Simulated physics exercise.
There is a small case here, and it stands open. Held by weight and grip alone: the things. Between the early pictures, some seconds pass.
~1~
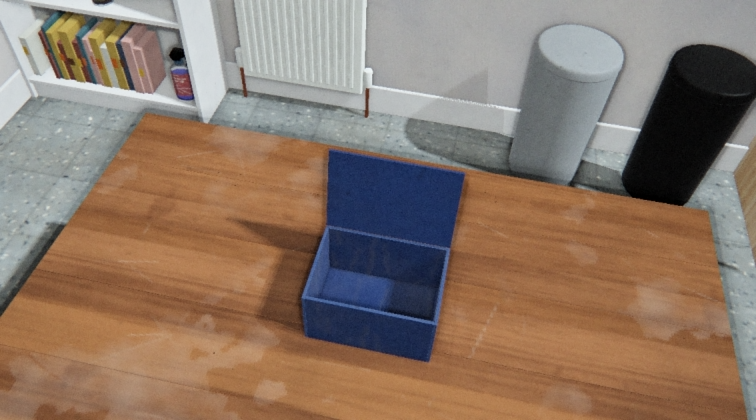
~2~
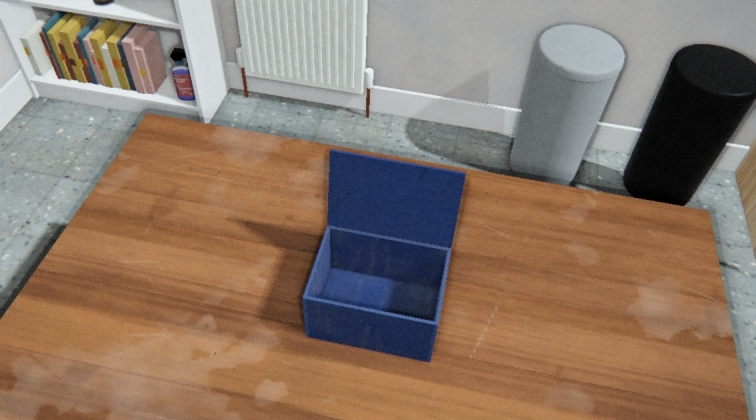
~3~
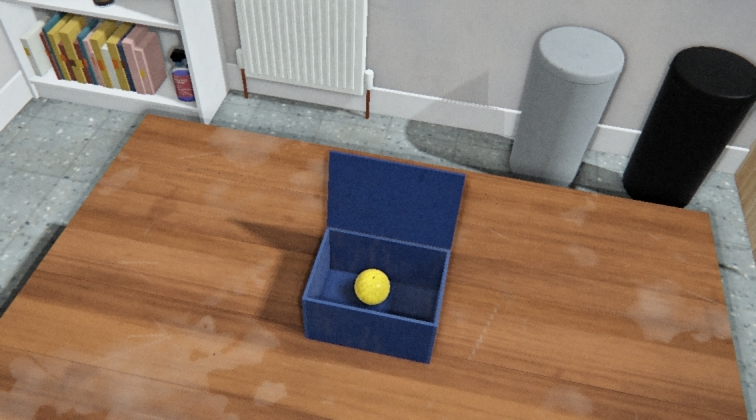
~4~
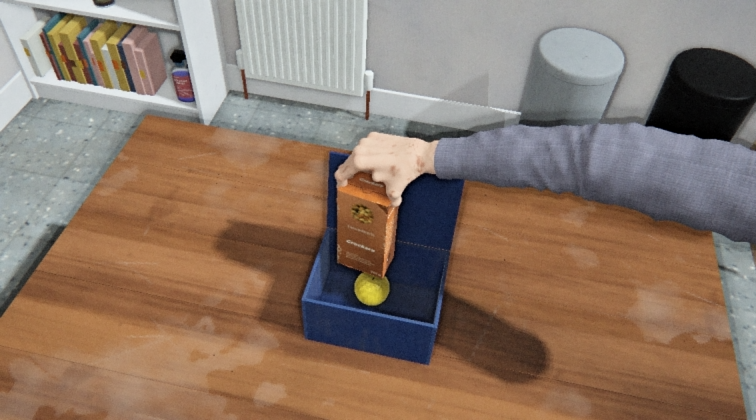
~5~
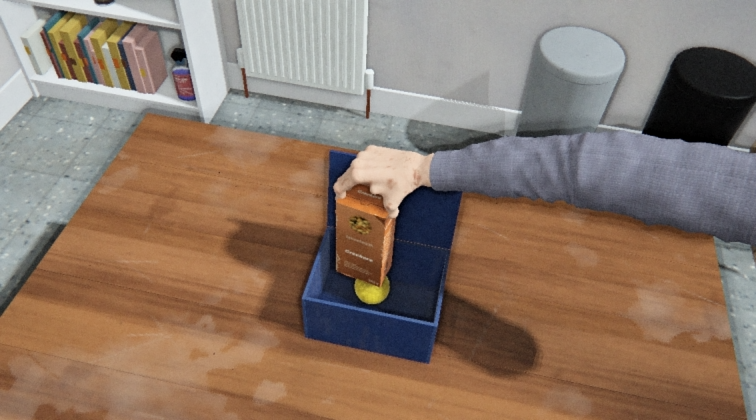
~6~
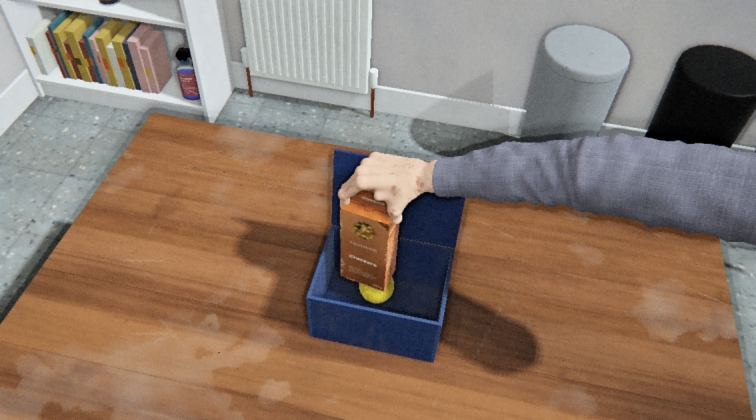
A small yellow ball-like object appears inside an open, empty blue box on a wooden table. Then a hand in a grey sleeve, reaching in from the right, holds an orange carton upright over the box and lowers it slightly, partly covering the yellow object.
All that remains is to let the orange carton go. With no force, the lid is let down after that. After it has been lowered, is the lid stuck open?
Yes.
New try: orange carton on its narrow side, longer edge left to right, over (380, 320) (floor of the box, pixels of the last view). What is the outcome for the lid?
With this placement the lid lies closed.
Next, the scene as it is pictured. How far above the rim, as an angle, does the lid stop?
The lid sits around 55° above the rim.
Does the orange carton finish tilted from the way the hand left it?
At the finish the orange carton goes crooked.
Then, 0.90 s after the last picture, lid starting down; orange carton tipped 45° from how it was near (361, 254); yellow apple rolled about its own width.
Then, 2.00 s after the last picture, lid 68° above the rim; orange carton tipped 46° from how it was near (364, 259); yellow apple rolled about its own width.
At rest, lid 54° above the rim; tipped over in the box, orange carton; moved from the start, yellow apple. Seen from the same camera at the end, orange carton near (367, 272).
